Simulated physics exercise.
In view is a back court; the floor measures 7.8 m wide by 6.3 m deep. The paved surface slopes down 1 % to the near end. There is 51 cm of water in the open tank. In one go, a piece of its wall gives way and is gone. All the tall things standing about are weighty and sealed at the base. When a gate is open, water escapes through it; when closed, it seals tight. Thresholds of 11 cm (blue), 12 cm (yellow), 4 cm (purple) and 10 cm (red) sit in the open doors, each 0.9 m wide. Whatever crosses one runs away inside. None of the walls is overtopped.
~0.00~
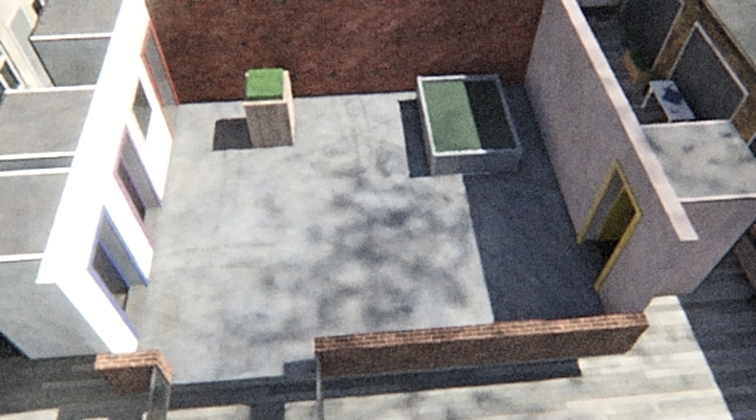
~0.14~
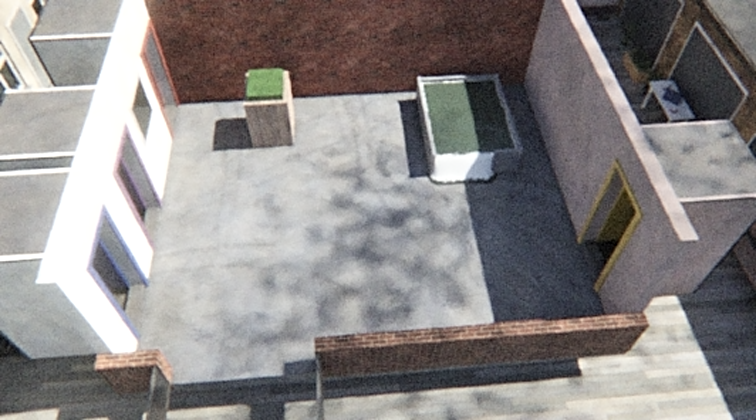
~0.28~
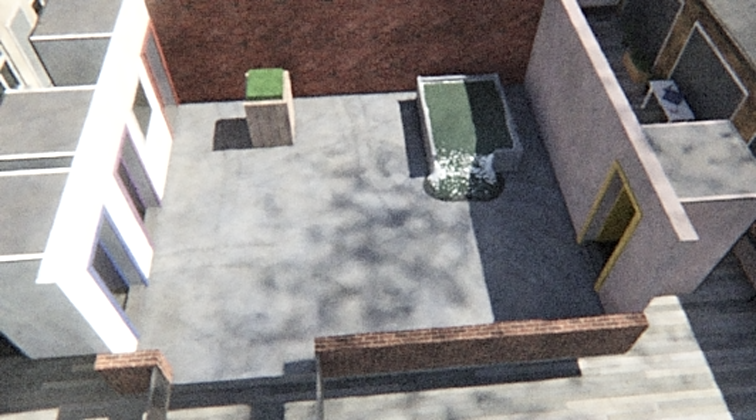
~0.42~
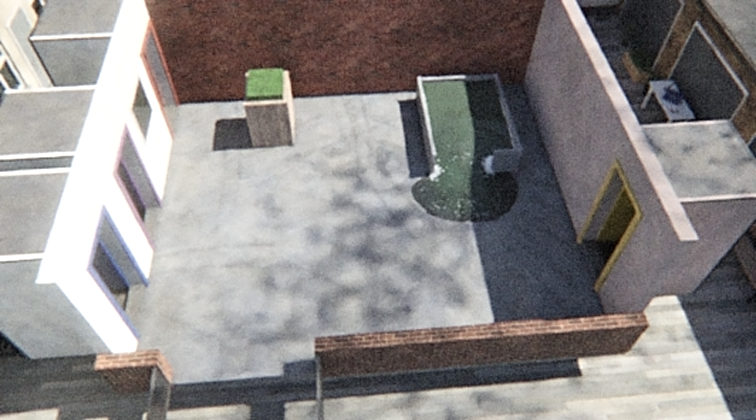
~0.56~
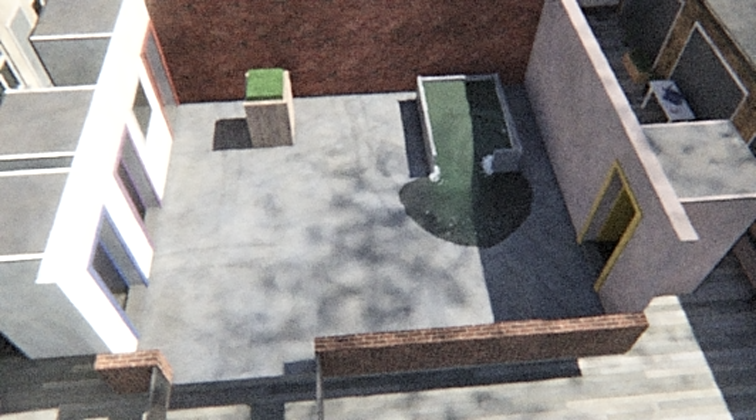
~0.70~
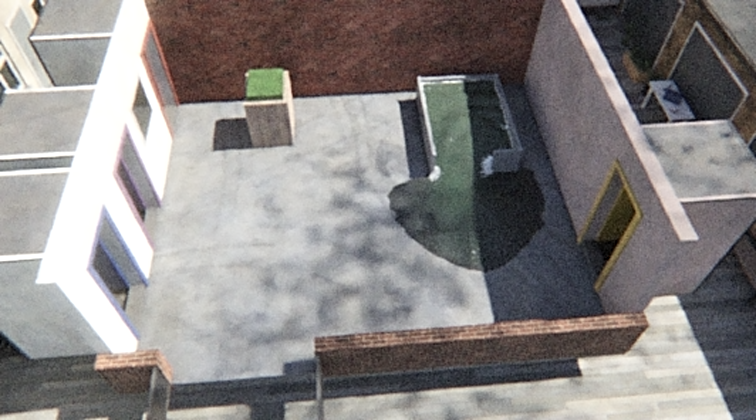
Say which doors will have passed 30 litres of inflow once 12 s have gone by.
One by one: Blue door: Beneath the limit; yellow door: Beneath the limit; purple door: Beneath the limit; red door: Beneath the limit.
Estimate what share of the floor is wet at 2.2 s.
Some 35 per cent of the floor is wet.
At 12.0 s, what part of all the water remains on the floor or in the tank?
Near 84 in a hundred is still there.
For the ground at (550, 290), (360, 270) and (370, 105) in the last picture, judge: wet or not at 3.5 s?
Going in order, covered, then covered, then clear.
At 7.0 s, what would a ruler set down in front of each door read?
Readings (cm): Blue = 7; yellow = 9; purple = 4; red = 0.
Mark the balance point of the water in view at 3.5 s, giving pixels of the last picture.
I'd put it close to (458, 229).
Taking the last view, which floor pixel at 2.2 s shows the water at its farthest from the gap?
At about (337, 356).
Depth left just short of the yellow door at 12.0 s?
Close to 4.0 cm of depth.
After 1.4 s water covers 25 % of the floor and is deepest (28 cm) near (454, 178); blue door not reached, yellow door not reached, purple door not reached, red door not reached.
After 2.2 s water covers 35 % of the floor and is deepest (30 cm) near (608, 334); blue door not reached, yellow door 7 cm at the sill, 0 L in, purple door not reached, red door not reached.
After 3.5 s water covers 40 % of the floor and is deepest (20 cm) near (608, 334); blue door not reached, yellow door 11 cm at the sill, 0 L in, purple door not reached, red door not reached.
After 7.0 s water covers 60 % of the floor and is deepest (11 cm) near (447, 347); blue door 7 cm at the sill, 0 L in, yellow door 9 cm at the sill, 1 L in, purple door 4 cm at the sill, 0 L in, red door not reached.
After 12.0 s water covers 80 % of the floor and is deepest (7 cm) near (133, 373); blue door 6 cm at the sill, 0 L in, yellow door 4 cm at the sill, 1 L in, purple door 4 cm at the sill, 1 L in, red door 2 cm at the sill, 0 L in.
